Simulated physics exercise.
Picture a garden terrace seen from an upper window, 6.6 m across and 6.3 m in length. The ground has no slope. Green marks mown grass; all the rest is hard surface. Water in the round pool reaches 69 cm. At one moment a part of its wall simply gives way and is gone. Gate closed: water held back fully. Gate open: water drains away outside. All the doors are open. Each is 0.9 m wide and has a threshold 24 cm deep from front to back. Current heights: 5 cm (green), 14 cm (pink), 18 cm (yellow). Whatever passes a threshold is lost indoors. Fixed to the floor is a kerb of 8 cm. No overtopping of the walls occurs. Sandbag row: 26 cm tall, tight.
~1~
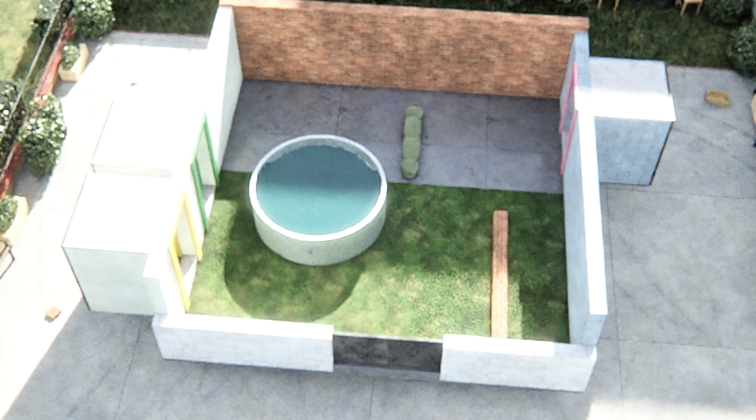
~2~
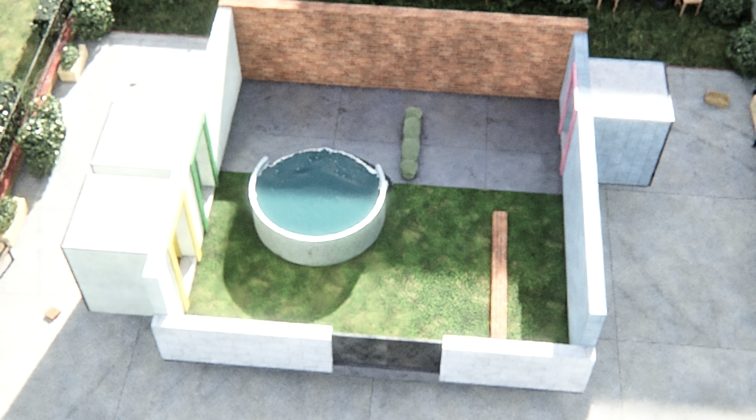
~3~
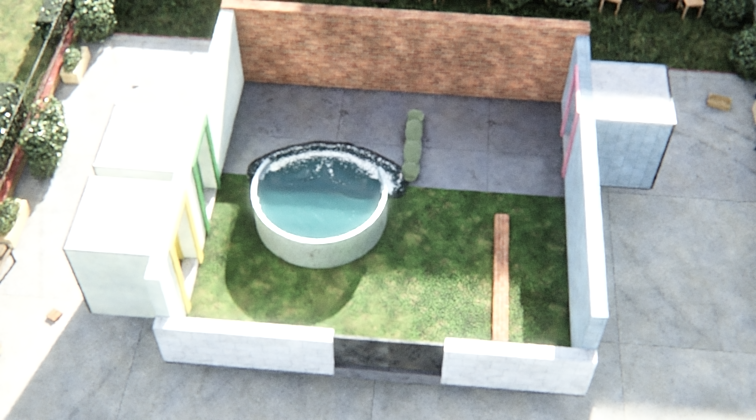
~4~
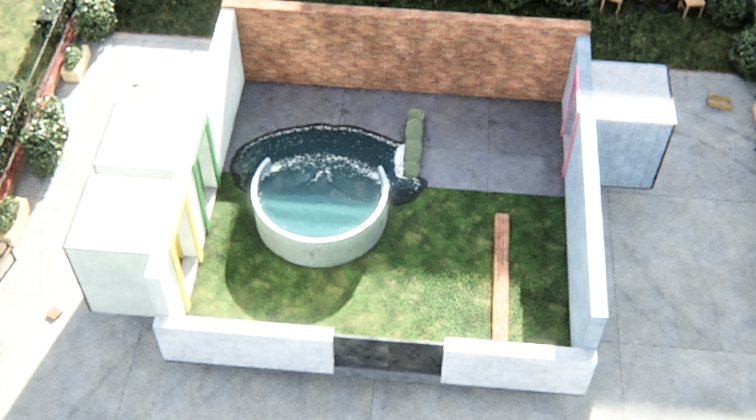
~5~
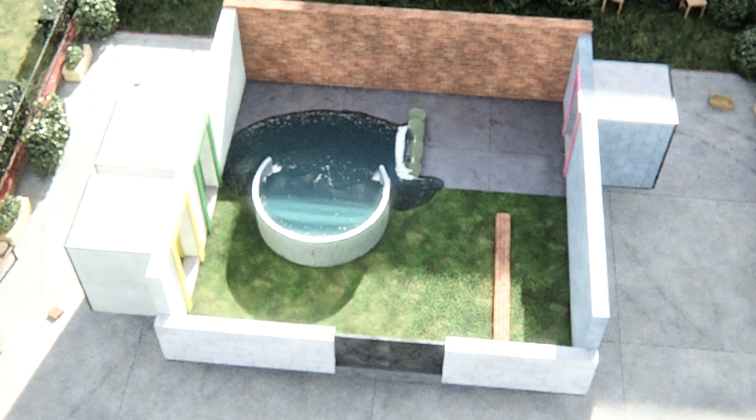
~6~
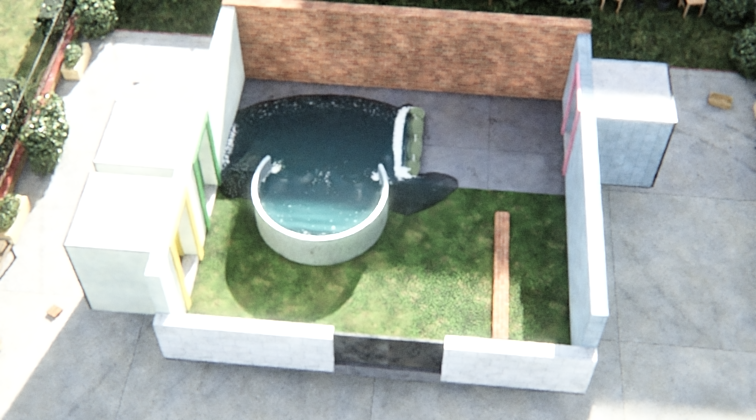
Water in a round pool ripples, then pours out through a gap in the far side of its wall, spreading in a dark, widening sheet across the paving toward the brick wall and around a green row of sandbags.
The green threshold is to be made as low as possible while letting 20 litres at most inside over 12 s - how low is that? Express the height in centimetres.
It comes to about 10 cm.
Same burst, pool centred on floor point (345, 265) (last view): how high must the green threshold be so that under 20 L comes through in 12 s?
In that case about 7.0 cm.
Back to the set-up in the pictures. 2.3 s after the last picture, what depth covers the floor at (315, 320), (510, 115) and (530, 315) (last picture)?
About 0, 5 and 0 cm respectively.
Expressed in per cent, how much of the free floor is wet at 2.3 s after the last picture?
45 %.
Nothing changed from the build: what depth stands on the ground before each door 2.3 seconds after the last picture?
In cm: Green 4, pink 16, yellow 0.
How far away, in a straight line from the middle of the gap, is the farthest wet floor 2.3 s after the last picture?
Distance from gap: Approx. 4.8 m.
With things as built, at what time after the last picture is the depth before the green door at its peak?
The level tops out near 3.5 seconds.
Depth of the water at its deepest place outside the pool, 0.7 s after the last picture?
52 cm.
Then, 0.7 s after the last picture water covers 30 % of the floor, deepest (52 cm) near (253, 84); 2 cm at the green door, 0 litres in over its 5 cm threshold.
Then, 2.3 s after the last picture water covers 45 % of the floor, deepest (31 cm) near (253, 84); 4 cm at the green door, 0 litres in over its 5 cm threshold.
Then, 11.3 s after the last picture water covers 95 % of the floor, deepest (12 cm) near (226, 155); 7 cm at the green door, 90 litres in over its 5 cm threshold.
At the green door as built, the water peaked near 14 cm, 3.7 s after the last picture.
Run again over the same 12 s with other heights there, 26 litres in over 9 cm, 7 litres over 12.5 cm. The limit of 20 litres is kept from about 10 cm up.
